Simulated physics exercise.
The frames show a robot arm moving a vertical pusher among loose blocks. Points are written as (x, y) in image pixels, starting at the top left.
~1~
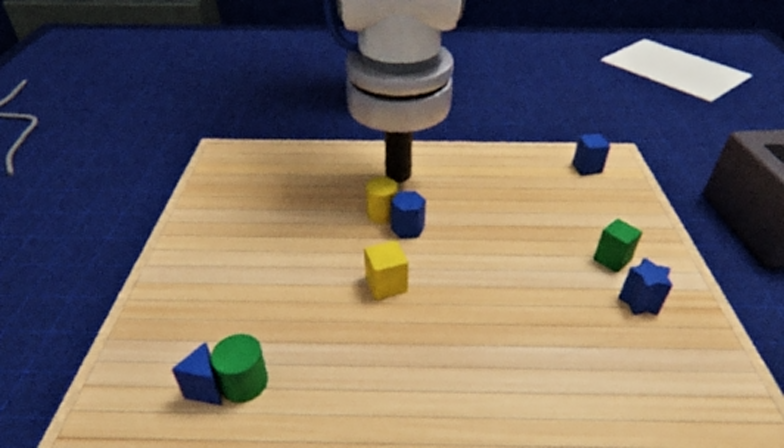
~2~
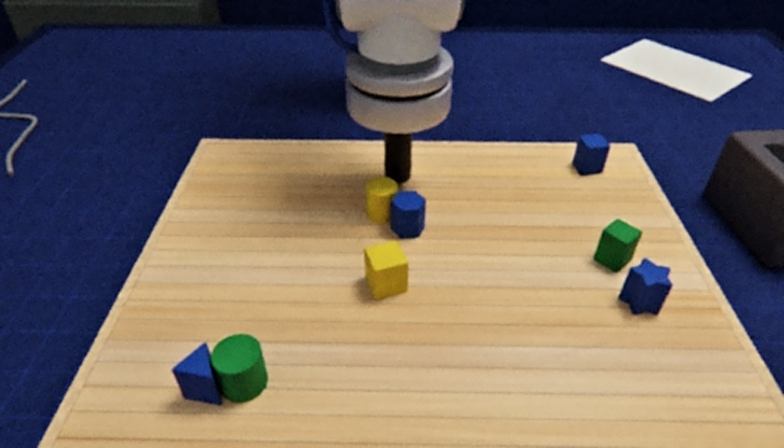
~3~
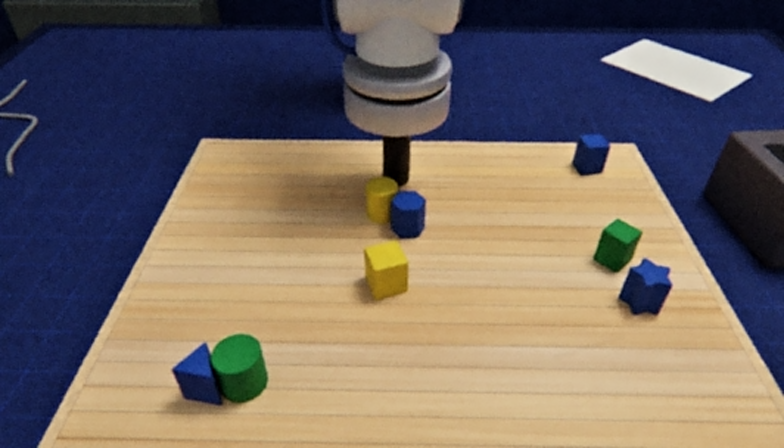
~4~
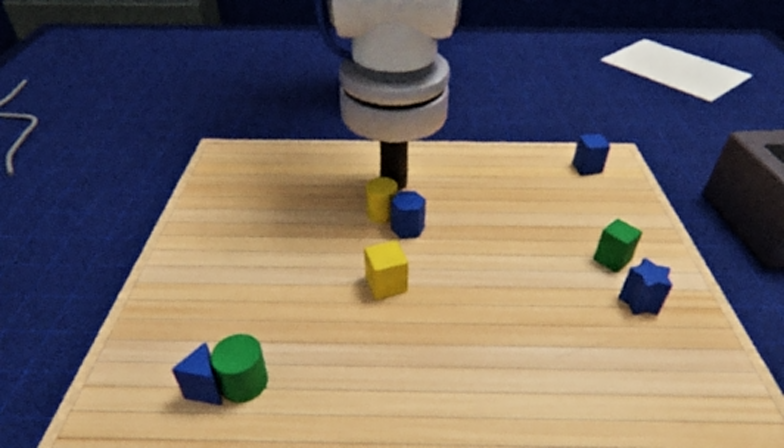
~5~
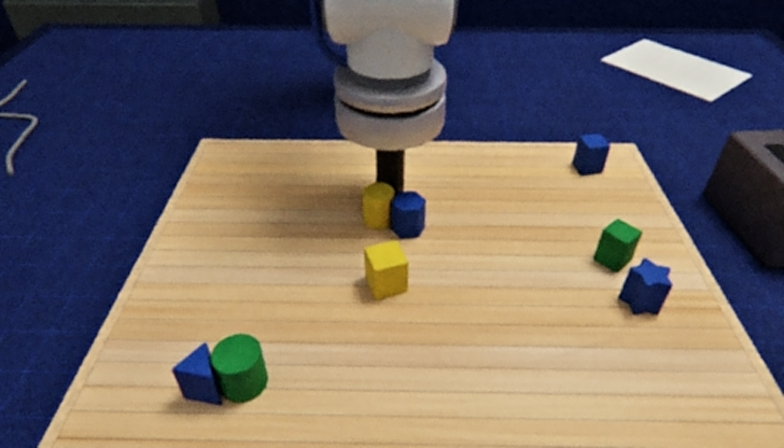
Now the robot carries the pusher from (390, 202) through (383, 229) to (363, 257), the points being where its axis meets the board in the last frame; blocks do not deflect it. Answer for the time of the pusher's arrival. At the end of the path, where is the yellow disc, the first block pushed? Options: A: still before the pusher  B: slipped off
A
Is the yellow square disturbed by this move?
In the end it has not been moved.
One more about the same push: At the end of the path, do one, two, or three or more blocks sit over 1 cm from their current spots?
I expect two blocks to be moved by more than 1 cm.
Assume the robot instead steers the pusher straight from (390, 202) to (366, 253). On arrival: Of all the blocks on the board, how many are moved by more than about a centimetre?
A single block is moved.
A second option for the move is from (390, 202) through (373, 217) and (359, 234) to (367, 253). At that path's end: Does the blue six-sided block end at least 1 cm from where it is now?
That would be a no.
The first path, step by step. One third of the way, pusher at (387, 211); yellow disc at (368, 208); blue six-sided block at (412, 205), turned 20° anticlockwise.
Two thirds of the way, pusher at (377, 228); yellow disc at (351, 223); blue six-sided block at (413, 209), turned 50° anticlockwise.
At the end, pusher at (363, 247); yellow disc at (330, 237); yellow square unmoved; blue six-sided block at (413, 209), turned 50° anticlockwise.
